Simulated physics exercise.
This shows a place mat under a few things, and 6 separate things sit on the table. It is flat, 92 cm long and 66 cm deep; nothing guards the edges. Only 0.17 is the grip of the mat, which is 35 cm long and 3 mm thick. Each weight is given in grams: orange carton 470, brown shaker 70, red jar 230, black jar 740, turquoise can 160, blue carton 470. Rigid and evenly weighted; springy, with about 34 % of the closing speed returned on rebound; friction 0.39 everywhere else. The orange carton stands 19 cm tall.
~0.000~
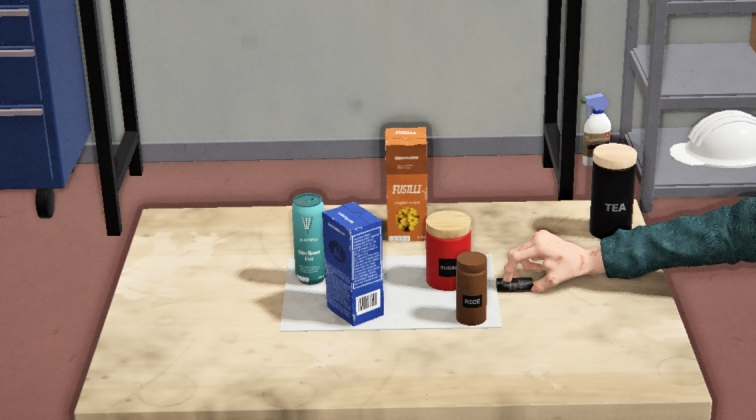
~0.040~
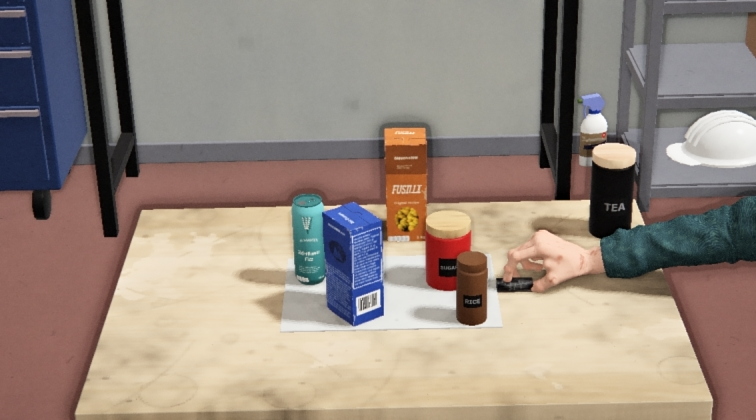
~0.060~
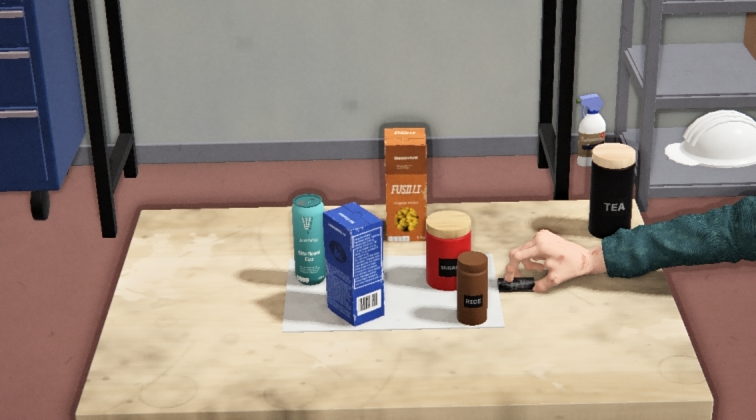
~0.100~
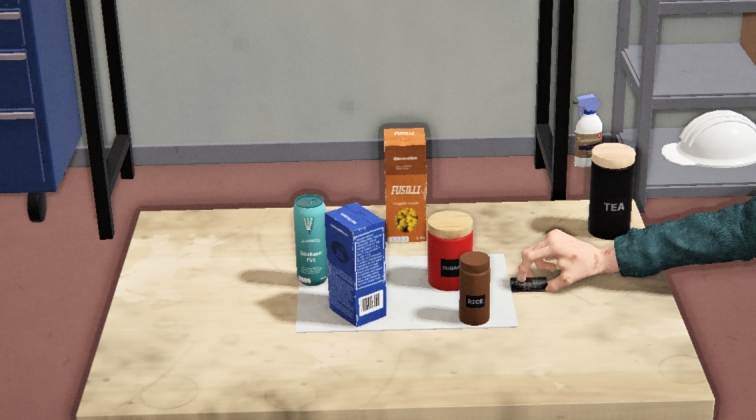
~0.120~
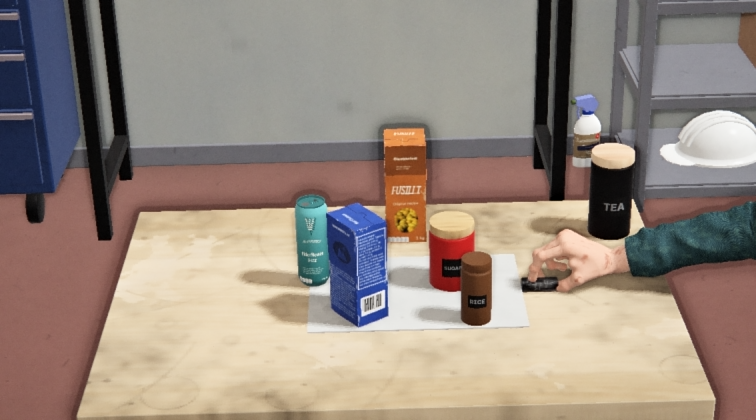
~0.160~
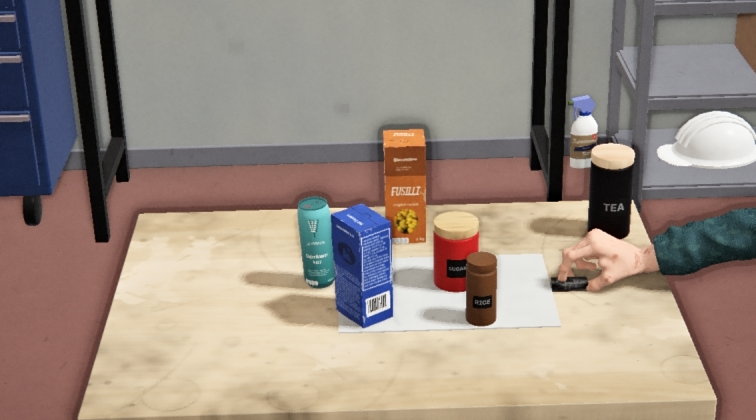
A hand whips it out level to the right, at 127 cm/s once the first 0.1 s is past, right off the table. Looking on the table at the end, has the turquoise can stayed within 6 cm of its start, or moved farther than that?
It has stayed within range.
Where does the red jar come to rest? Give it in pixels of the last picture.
In the last picture it sits around (551, 251).
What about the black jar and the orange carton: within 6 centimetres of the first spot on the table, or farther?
Black jar: Remains in place. Orange carton: Remains in place.
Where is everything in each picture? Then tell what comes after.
The first picture shows mat out by 0 cm; turquoise can (310, 240); orange carton (407, 185).
The second picture shows mat out by 0 cm; red jar (448, 251); black jar (612, 192).
The third picture shows mat out by 0 cm; blue carton (354, 265); orange carton (406, 185).
The fourth picture shows mat out by 2 cm; brown shaker (475, 288); red jar (450, 251).
The fifth picture shows mat out by 4 cm; black jar (611, 192); blue carton (358, 265).
The sixth picture shows mat out by 9 cm; turquoise can (317, 243); orange carton (405, 187).
Around 0.36 s, mat out by 34 cm; turquoise can shifted 2 cm near (319, 244); red jar shifted 9 cm; brown shaker shifted 9 cm.
Around 0.56 s, mat out by 60 cm; turquoise can shifted 2 cm near (320, 244); brown shaker at 12° to upright; red jar shifted 17 cm.
Finally (1.3 s), on their side or leaning hard on the table, brown shaker; not toppled but over 6 cm from the start, red jar; the other 4 still in place (within 6 cm). Final places as that camera would see them, turquoise can near (320, 244).
